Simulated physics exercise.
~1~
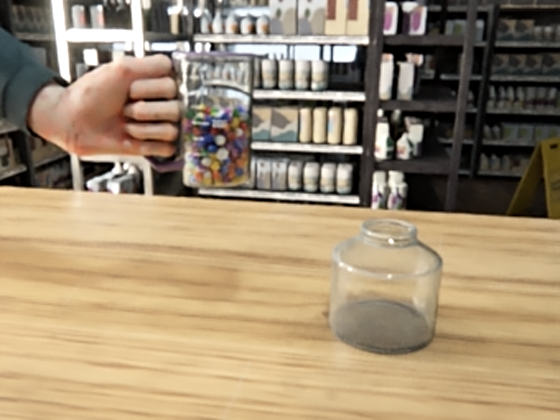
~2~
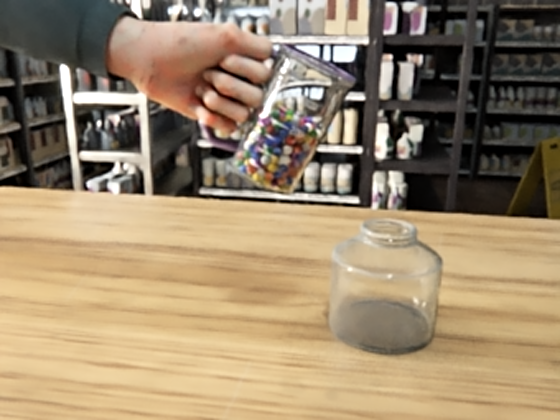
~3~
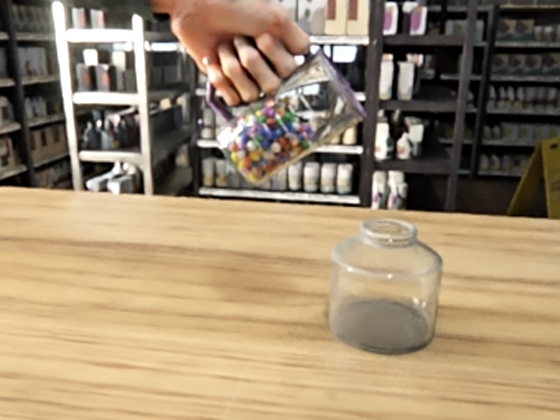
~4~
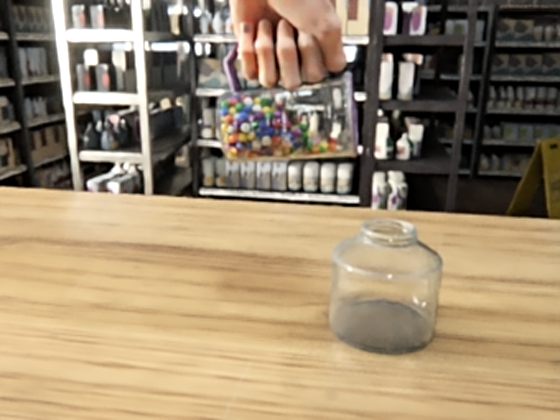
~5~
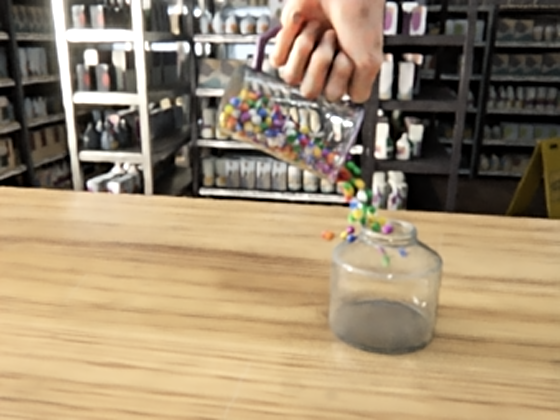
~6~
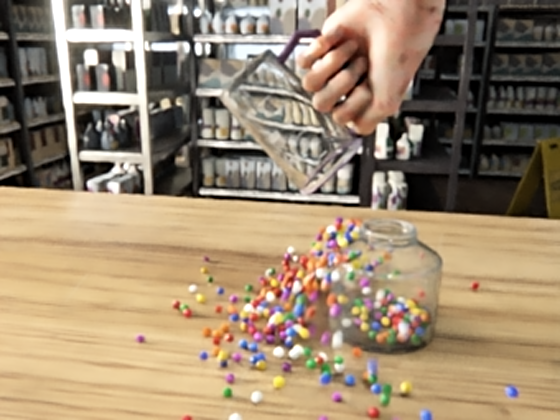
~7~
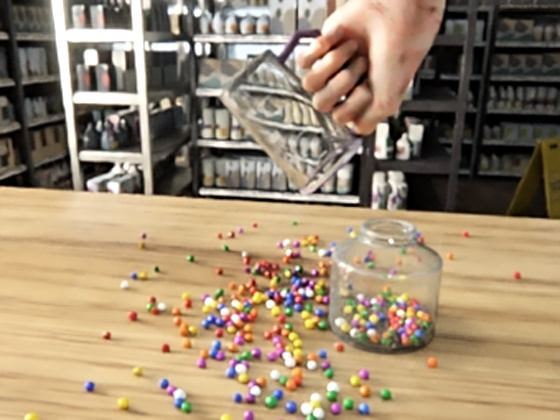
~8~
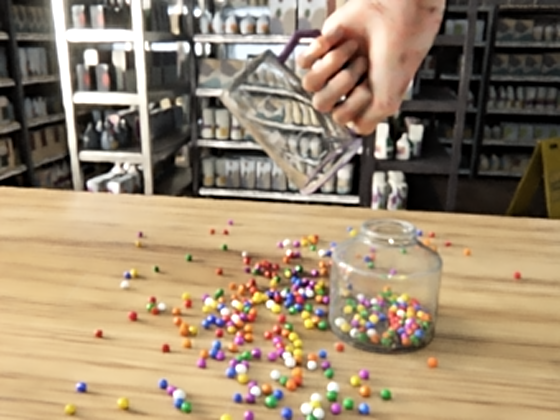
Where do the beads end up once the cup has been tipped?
Most of the beads lie scattered on the counter around the jar, while a smaller part sits inside the jar and hardly any remain in the cup.
